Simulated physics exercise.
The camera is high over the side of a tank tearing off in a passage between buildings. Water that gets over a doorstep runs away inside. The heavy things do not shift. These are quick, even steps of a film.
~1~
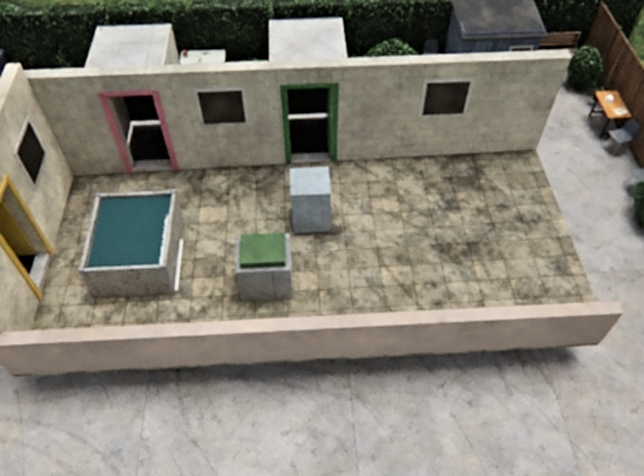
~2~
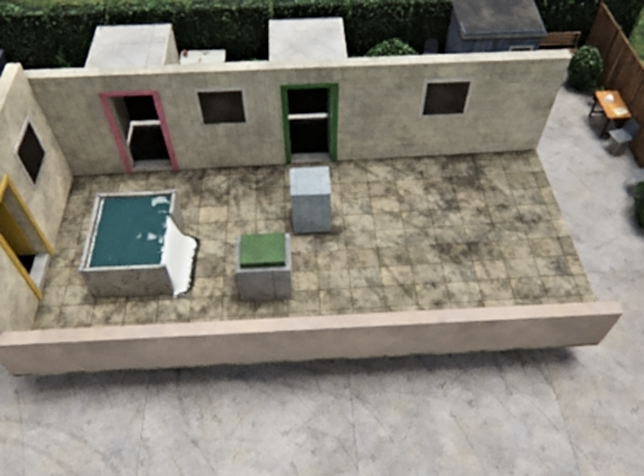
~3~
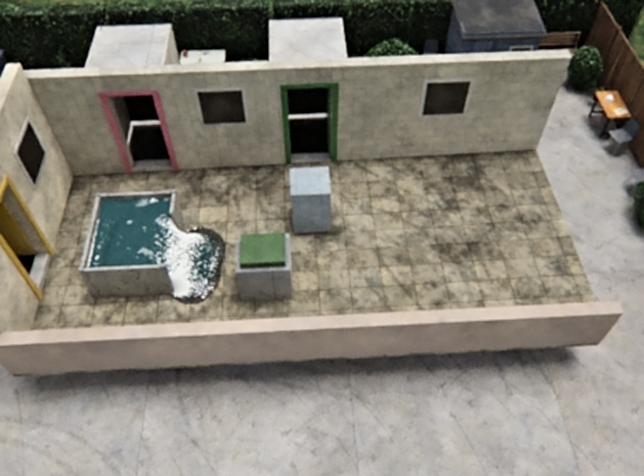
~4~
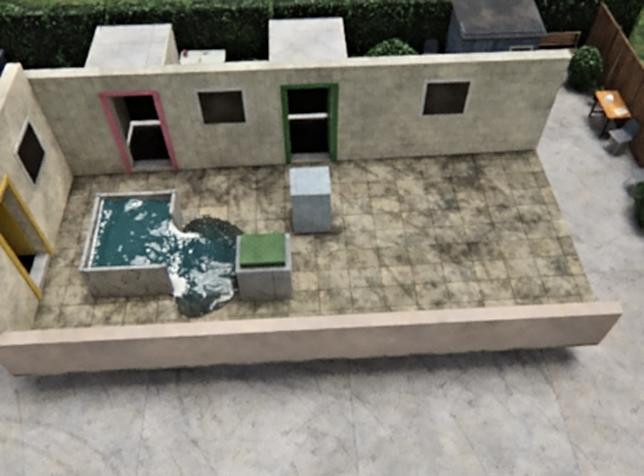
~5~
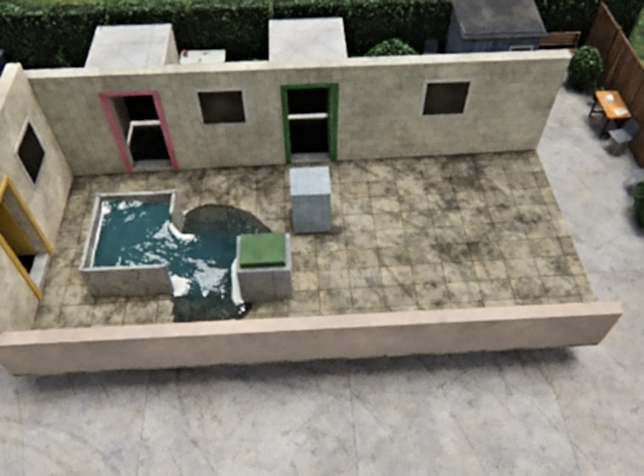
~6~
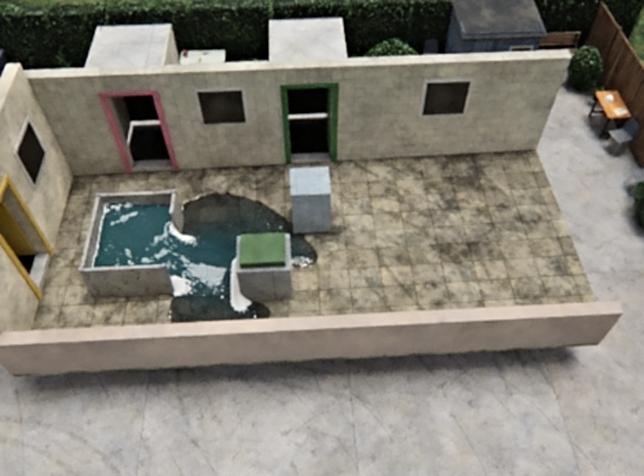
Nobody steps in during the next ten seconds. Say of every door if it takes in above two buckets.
The pink door holds within the limit; the yellow door holds within the limit; the green door floods.
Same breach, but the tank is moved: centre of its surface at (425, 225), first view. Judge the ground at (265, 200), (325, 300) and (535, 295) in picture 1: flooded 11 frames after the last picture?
In turn: Dry, free of water, covered.
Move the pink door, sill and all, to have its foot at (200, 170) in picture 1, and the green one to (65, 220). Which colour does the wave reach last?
I say the one in green.
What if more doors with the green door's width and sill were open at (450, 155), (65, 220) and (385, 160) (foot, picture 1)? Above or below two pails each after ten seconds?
In turn: Holds, floods, keeps below it.
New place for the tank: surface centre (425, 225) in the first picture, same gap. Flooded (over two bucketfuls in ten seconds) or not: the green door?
Then: The green one is under.
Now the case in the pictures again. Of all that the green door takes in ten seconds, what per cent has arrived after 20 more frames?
I make it 75 per cent.
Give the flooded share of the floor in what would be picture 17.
Some 45 per cent.
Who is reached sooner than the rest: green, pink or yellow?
It is the one in green.
A moment on, water covers 25 % of the floor; the pink door not reached, the yellow door not reached, the green door not reached.
Next, water covers 45 % of the floor; the pink door not reached, the yellow door not reached, the green door under two buckets in.
Then, water covers 70 % of the floor; the pink door wet at the sill, nothing in, the yellow door wet at the sill, nothing in, the green door over two buckets in.
Later, water covers 95 % of the floor; the pink door wet at the sill, nothing in, the yellow door wet at the sill, nothing in, the green door far over two buckets in.
In the end, water covers 95 % of the floor; the pink door wet at the sill, nothing in, the yellow door wet at the sill, nothing in, the green door far over two buckets in.
